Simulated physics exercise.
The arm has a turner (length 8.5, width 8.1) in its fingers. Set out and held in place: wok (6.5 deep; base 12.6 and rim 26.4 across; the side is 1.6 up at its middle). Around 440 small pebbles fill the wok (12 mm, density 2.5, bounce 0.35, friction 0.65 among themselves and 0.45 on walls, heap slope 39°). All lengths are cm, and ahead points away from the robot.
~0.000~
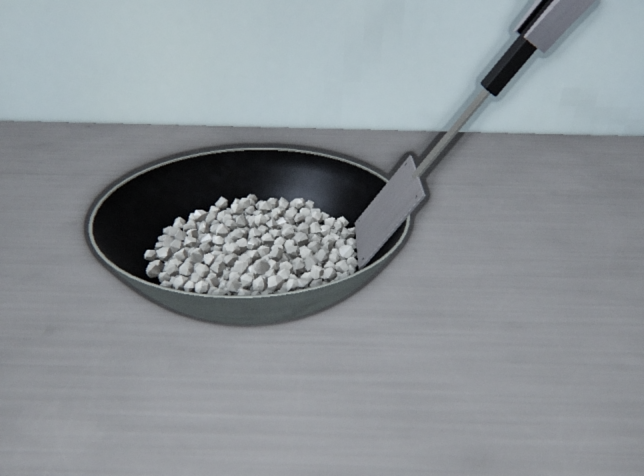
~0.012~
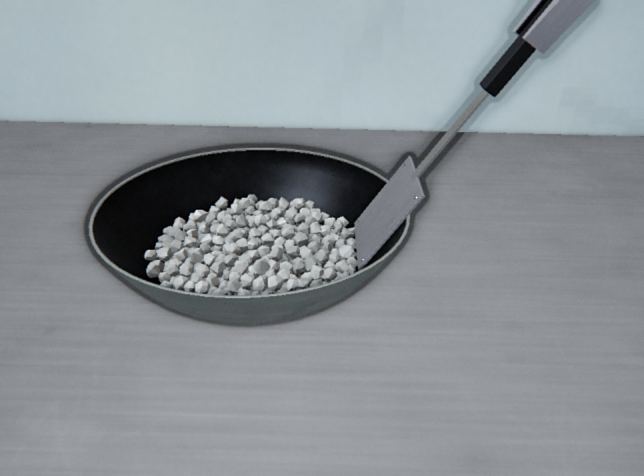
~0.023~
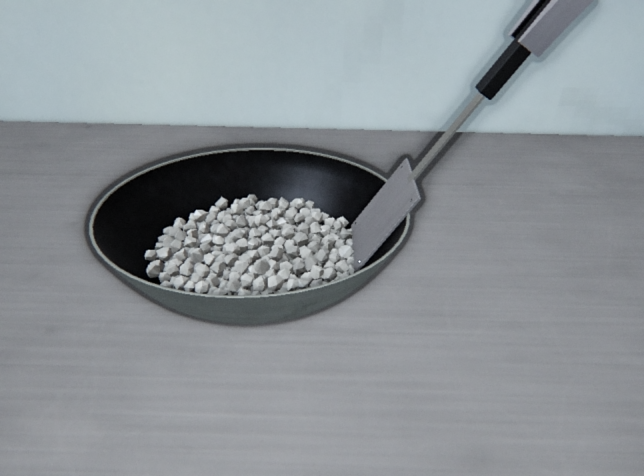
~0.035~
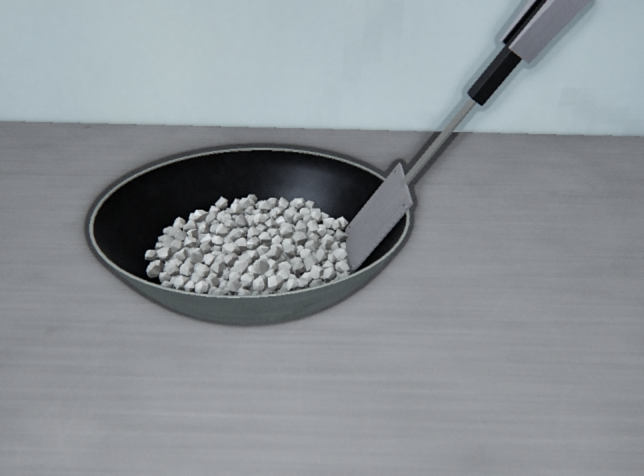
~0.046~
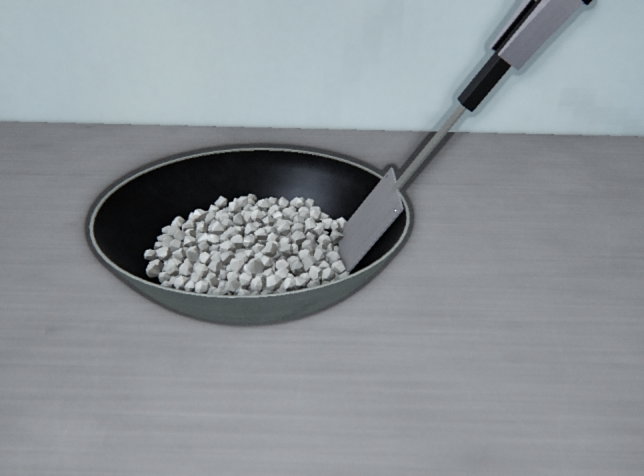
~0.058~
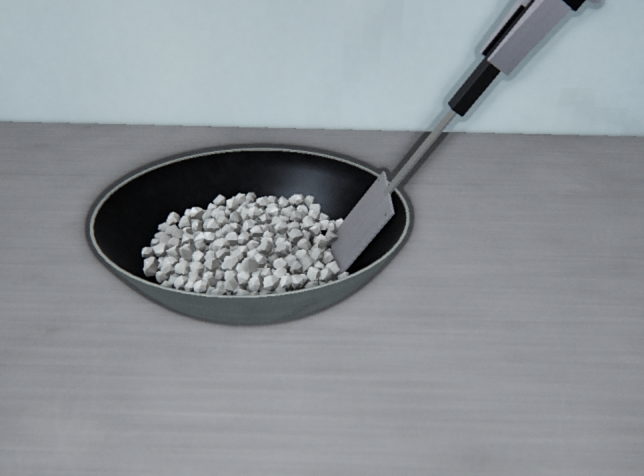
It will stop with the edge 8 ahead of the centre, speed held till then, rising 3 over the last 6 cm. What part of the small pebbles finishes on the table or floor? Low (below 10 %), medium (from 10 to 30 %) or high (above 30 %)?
A medium share, from 10 to 30 %, ends on the table or floor.
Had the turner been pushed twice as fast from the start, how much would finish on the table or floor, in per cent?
It would be near 45 per cent.
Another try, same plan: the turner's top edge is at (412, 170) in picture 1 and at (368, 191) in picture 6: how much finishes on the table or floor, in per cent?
About 30 per cent.
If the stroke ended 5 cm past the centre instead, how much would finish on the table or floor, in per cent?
It would be near 0 per cent.
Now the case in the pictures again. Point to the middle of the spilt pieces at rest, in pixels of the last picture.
Near (67, 252).
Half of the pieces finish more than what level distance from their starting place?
Roughly 7 cm.
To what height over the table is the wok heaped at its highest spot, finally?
About 7.5 cm.
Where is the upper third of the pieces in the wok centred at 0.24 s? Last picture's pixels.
At about (155, 214).
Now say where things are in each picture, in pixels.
The turner top edge at (417, 174), sloping 57°; upper third of the load around (263, 241), from x 150 to 350, top at y 200; 443 in the wok, in the first picture.
The turner top edge at (417, 174), sloping 57°; upper third of the load around (263, 241), from x 150 to 350, top at y 200, in the second picture.
The turner top edge at (413, 177), sloping 57°; upper third of the load around (263, 241), from x 150 to 350, top at y 200, in the third picture.
The turner top edge at (406, 182), sloping 57°; upper third of the load around (261, 241), from x 150 to 345, top at y 200, in the fourth picture.
The turner top edge at (397, 187), sloping 57°; upper third of the load around (256, 240), from x 150 to 345, top at y 200, in the fifth picture.
The turner top edge at (389, 191), sloping 57°; upper third of the load around (249, 237), from x 150 to 345, top at y 200; 443 in the wok, in the sixth picture.
After 0.15 s, sloping 57°, highest piece 11 above the table; 440 in the wok, 3 on the blade or in flight.
After 0.24 s, sloping 57°, highest piece 14 above the table; 439 in the wok, 4 on the blade or in flight.
After 0.49 s, sloping 57°, highest piece 10 above the table; 351 in the wok, 70 on the table or floor, 22 on the blade or in flight.
After 1.54 s, sloping 57°, highest piece 7 above the table; 349 in the wok, 94 on the table or floor.
In the end, 349 in the wok, 94 on the table or floor. That is 21 % on the table or floor.
